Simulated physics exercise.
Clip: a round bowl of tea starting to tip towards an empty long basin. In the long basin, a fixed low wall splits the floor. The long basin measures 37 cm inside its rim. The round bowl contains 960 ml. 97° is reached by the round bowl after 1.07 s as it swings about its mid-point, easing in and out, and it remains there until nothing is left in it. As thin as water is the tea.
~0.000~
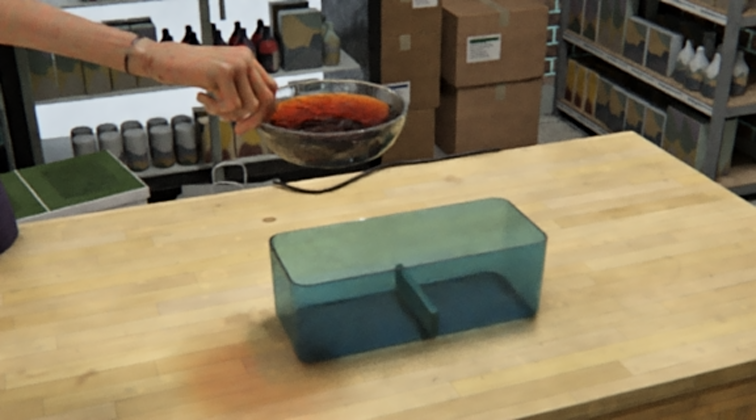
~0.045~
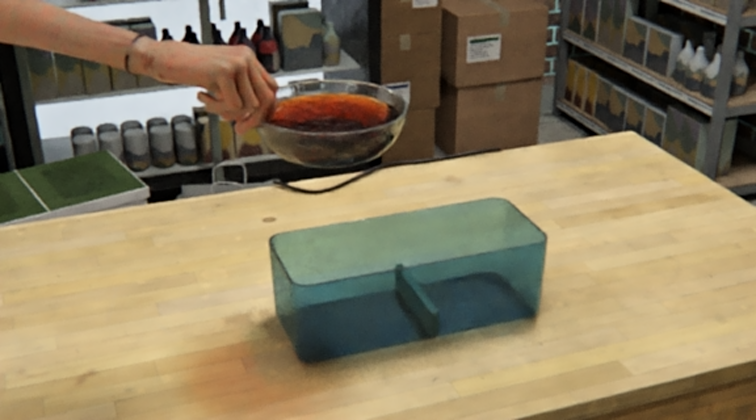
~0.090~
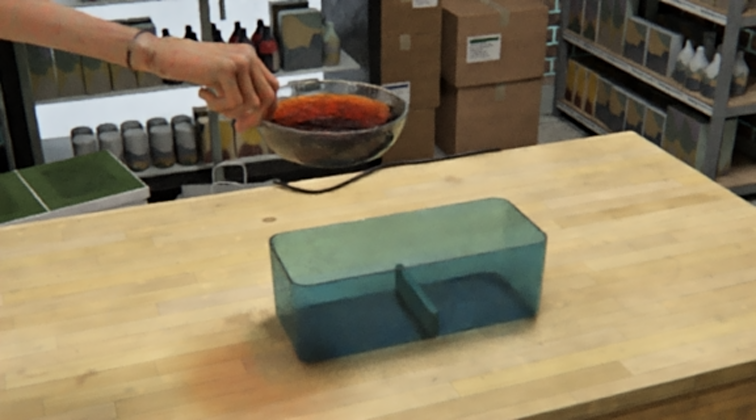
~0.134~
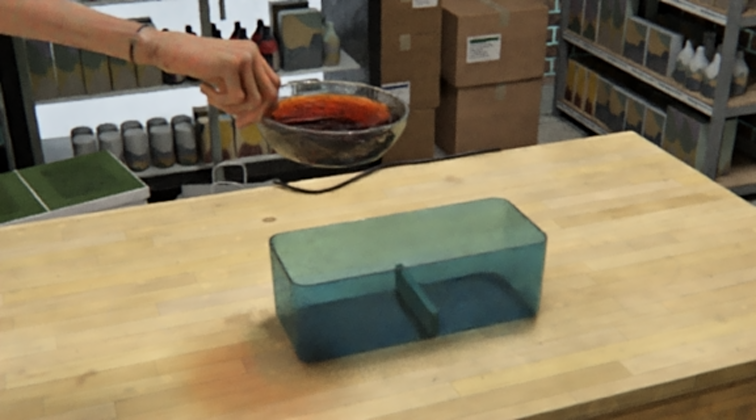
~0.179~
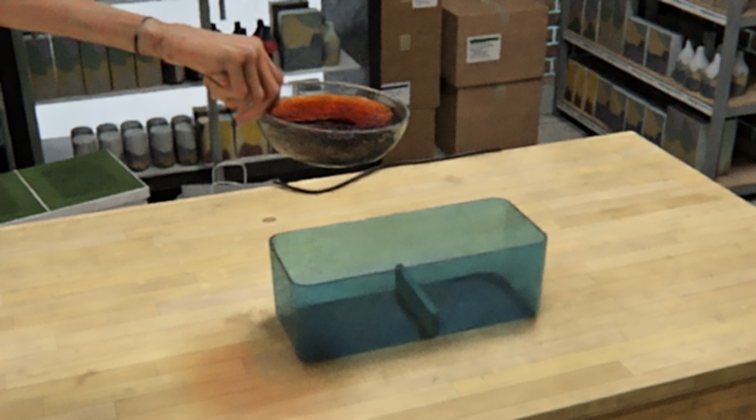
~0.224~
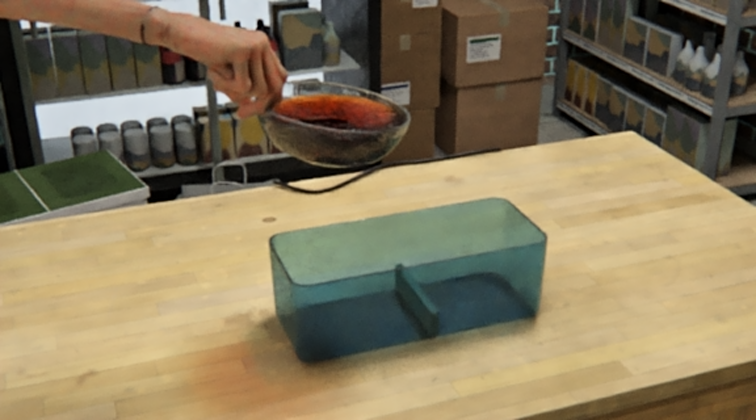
At a wooden worktable in a storeroom, a hand held a clear round bowl of reddish-orange tea above and behind an empty teal divided basin, then slowly tilted it slightly to the right.
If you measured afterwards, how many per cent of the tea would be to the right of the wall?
About 70 out of 100.
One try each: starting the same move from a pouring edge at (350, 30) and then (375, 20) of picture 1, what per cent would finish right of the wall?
50 then 65 %.
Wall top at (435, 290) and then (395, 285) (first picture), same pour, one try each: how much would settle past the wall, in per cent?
50 per cent first, 85 per cent second.
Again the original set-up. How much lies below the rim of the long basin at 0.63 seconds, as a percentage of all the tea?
I'd estimate some 16 percent of the liquid.
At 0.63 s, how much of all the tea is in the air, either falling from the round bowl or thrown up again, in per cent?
Roughly 48 percent.
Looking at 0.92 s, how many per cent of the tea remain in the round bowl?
Roughly 2 per cent.
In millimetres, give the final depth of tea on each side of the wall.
Left roughly 10 mm; right roughly 30 mm.
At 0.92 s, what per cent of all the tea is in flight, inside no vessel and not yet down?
7 per cent, roughly.
By 0.63 s the tilt is 62° and 35 per cent is still to pour, 1 is left of the wall and 16 right of it.
By 0.92 s the tilt is 93° and 2 per cent is still to pour, 17 is left of the wall and 71 right of it.
By 1.23 s the tilt is 97° and 0 per cent is still to pour, 24 is left of the wall and 72 right of it.
By 1.57 s the tilt is 97° and 0 per cent is still to pour, 26 is left of the wall and 70 right of it.
At rest 26 per cent lies left of the wall, 70 right of it and 4 outside.
